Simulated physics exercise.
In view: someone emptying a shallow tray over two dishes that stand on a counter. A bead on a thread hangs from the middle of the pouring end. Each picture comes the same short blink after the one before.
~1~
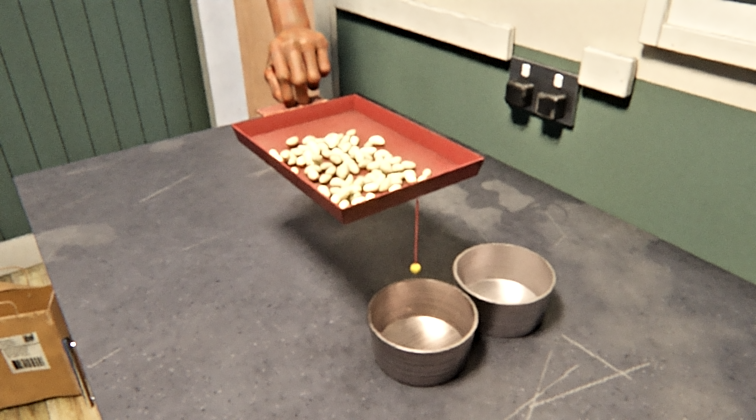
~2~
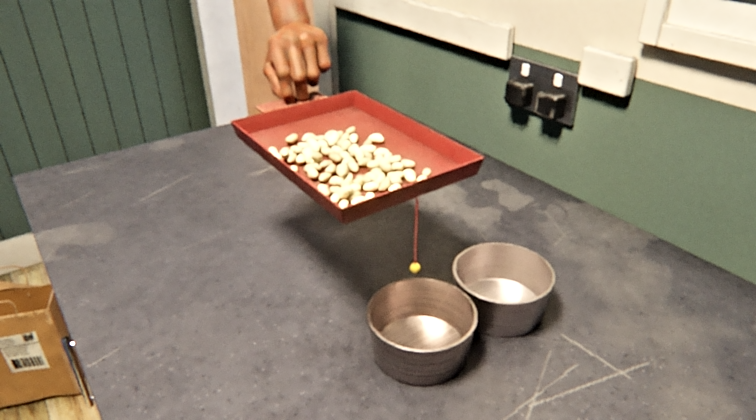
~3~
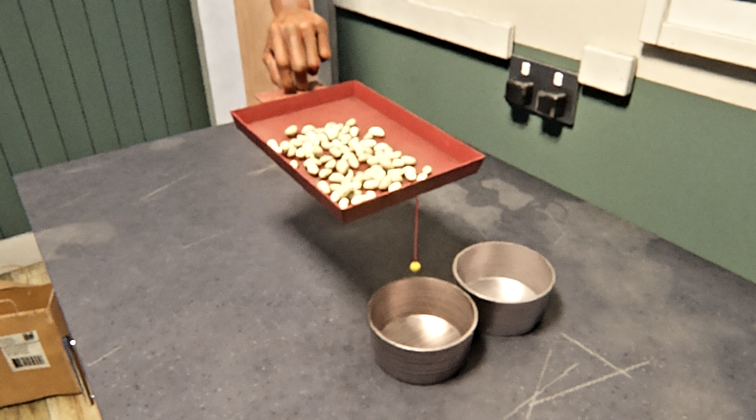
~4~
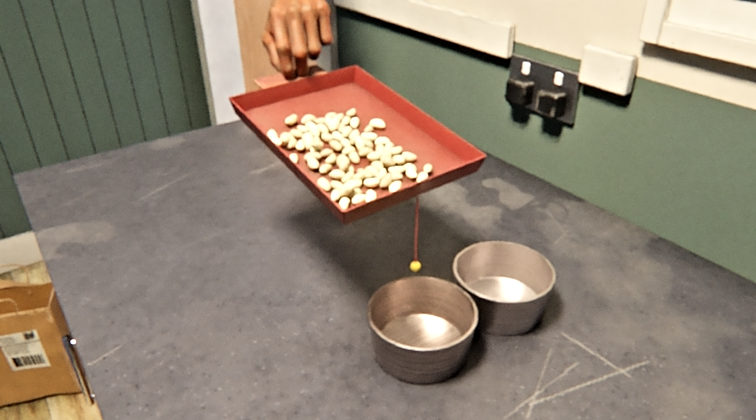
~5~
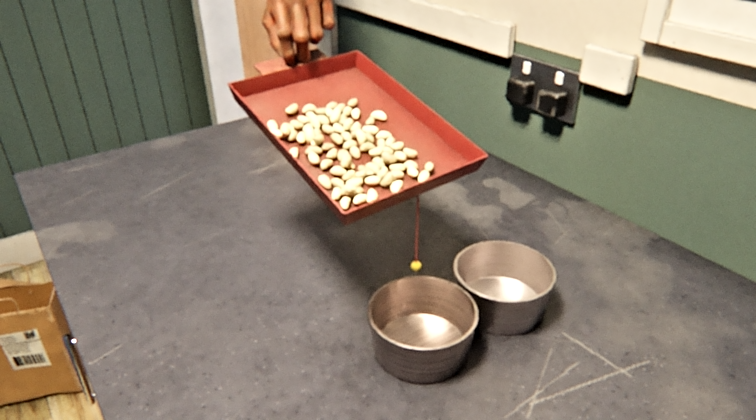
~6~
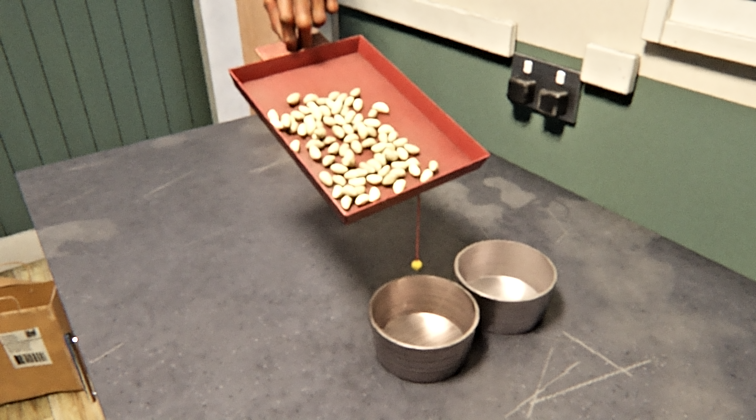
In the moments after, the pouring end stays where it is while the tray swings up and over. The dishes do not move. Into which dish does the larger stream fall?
More goes to the left-hand dish.
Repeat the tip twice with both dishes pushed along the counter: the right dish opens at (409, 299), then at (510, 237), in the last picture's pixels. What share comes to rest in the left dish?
In turn 20 and 10 in a hundred.
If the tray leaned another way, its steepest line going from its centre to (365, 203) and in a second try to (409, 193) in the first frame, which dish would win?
At the first place the left-hand dish, at the second left.
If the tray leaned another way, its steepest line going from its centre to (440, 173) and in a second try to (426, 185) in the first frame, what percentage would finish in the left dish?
The first gives 20 %, the second 40 %.
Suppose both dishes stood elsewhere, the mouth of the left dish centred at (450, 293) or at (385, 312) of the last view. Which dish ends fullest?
First the left dish, then left.
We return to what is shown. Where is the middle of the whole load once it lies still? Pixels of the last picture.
Around (421, 350).
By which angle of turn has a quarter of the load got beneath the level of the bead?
At about 110°.
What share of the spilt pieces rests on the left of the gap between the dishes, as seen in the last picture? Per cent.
Close to 100 per cent.
Soon, tray tipped steeply; all on the tray.
A while on, tray tipped past a quarter turn; nearly all on the tray; a stray few outside both; a small part in the air.
Towards the end, tray tipped past a quarter turn; about two thirds in the left dish; a small part in the right dish; about a third outside both.
Finally, tray tipped past a quarter turn; about two thirds in the left dish; a small part in the right dish; about a third outside both.
